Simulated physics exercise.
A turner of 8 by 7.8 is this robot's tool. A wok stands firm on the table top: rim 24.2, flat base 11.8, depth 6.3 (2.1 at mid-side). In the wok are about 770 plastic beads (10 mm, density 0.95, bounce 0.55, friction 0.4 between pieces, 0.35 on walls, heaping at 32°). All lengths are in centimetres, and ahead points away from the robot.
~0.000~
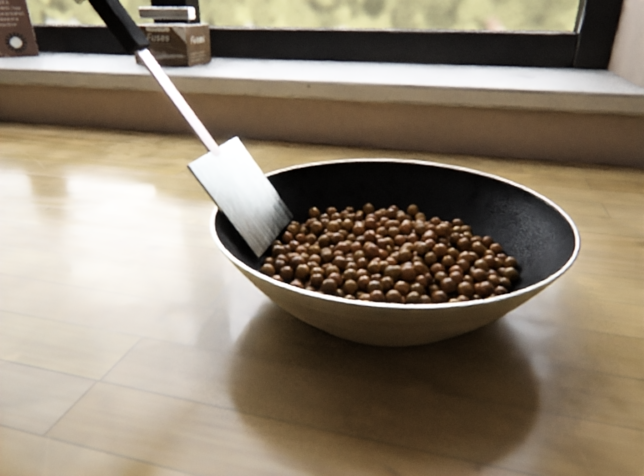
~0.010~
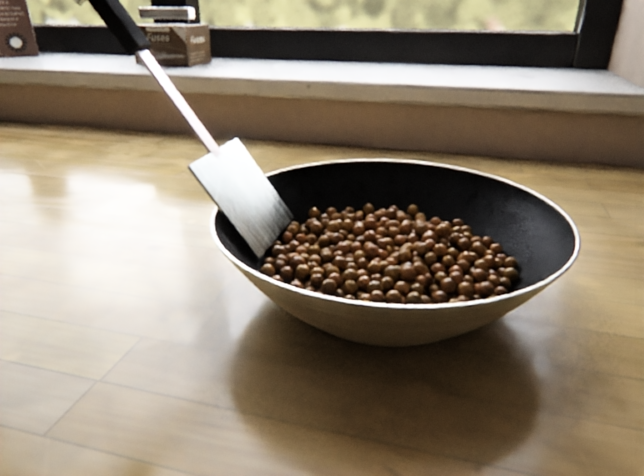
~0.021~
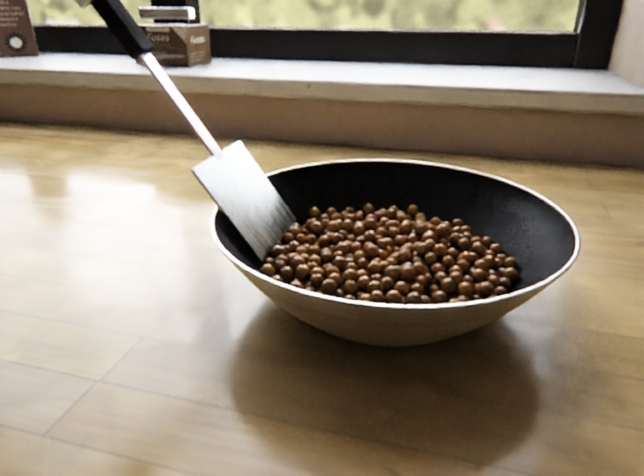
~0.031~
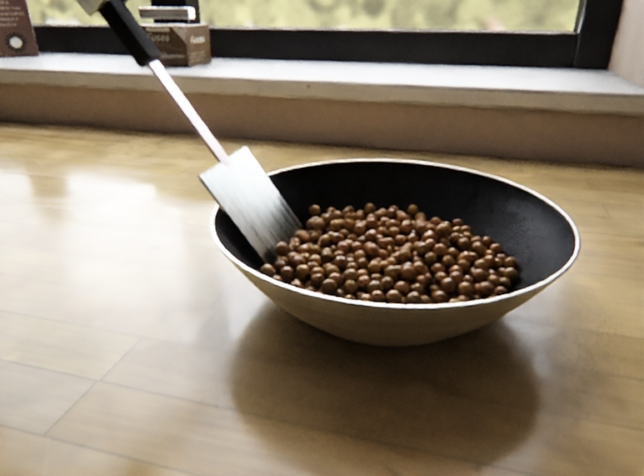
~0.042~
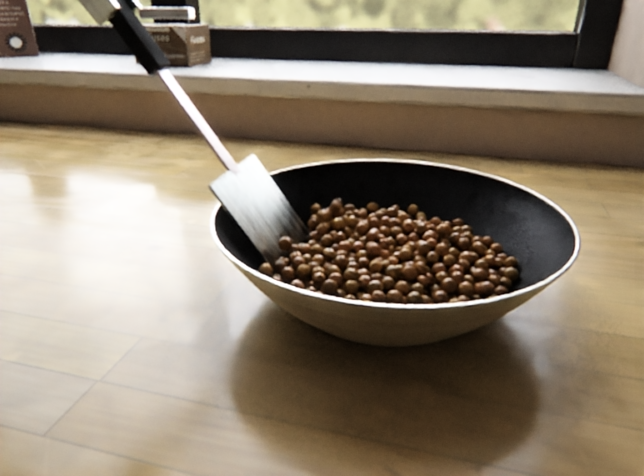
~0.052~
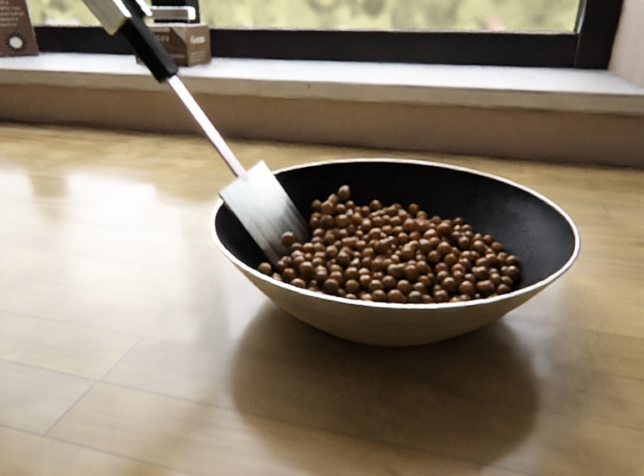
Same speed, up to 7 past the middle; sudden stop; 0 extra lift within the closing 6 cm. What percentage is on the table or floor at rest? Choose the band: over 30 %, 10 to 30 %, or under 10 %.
10 to 30 %.
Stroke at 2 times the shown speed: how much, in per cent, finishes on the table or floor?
I'd put it at about 35 per cent.
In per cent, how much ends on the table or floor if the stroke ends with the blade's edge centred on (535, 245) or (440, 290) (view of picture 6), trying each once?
40 % and 0 %.
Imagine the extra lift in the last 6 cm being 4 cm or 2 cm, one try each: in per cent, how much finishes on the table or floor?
You'd get some 20 per cent with the first setting and some 20 per cent with the second.
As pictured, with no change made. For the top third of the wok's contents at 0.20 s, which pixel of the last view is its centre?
Centre: Roughly (464, 241) in the last picture.
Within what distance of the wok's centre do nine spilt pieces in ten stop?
Around 30 centimetres from the centre.
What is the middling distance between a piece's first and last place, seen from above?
Roughly 5 cm.
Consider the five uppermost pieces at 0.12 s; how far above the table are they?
Height: Approx. 8 cm.
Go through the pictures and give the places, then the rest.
Turner top edge at (214, 150), sloping 54°; upper third of the load around (388, 256), from x 265 to 510, top at y 210; 771 in the wok, in the first picture.
Turner top edge at (214, 151), sloping 54°; upper third of the load around (388, 256), from x 265 to 510, top at y 210, in the second picture.
Turner top edge at (217, 154), sloping 54°; upper third of the load around (388, 256), from x 265 to 510, top at y 210, in the third picture.
Turner top edge at (224, 161), sloping 54°; upper third of the load around (388, 256), from x 265 to 510, top at y 210, in the fourth picture.
Turner top edge at (233, 169), sloping 54°; upper third of the load around (384, 253), from x 265 to 510, top at y 205, in the fifth picture.
Turner top edge at (242, 176), sloping 54°; upper third of the load around (382, 254), from x 265 to 515, top at y 195; 771 in the wok, in the sixth picture.
After 0.12 s, sloping 54°, highest piece 10 above the table; 771 in the wok.
After 0.20 s, sloping 54°, highest piece 10 above the table; 770 in the wok, 1 on the blade or in flight.
After 0.43 s, sloping 54°, highest piece 8 above the table; 667 in the wok, 83 on the table or floor, 21 on the blade or in flight.
After 1.48 s, sloping 54°, highest piece 7 above the table; 663 in the wok, 108 on the table or floor.
At rest, 663 in the wok, 108 on the table or floor. That is 14 % on the table or floor.
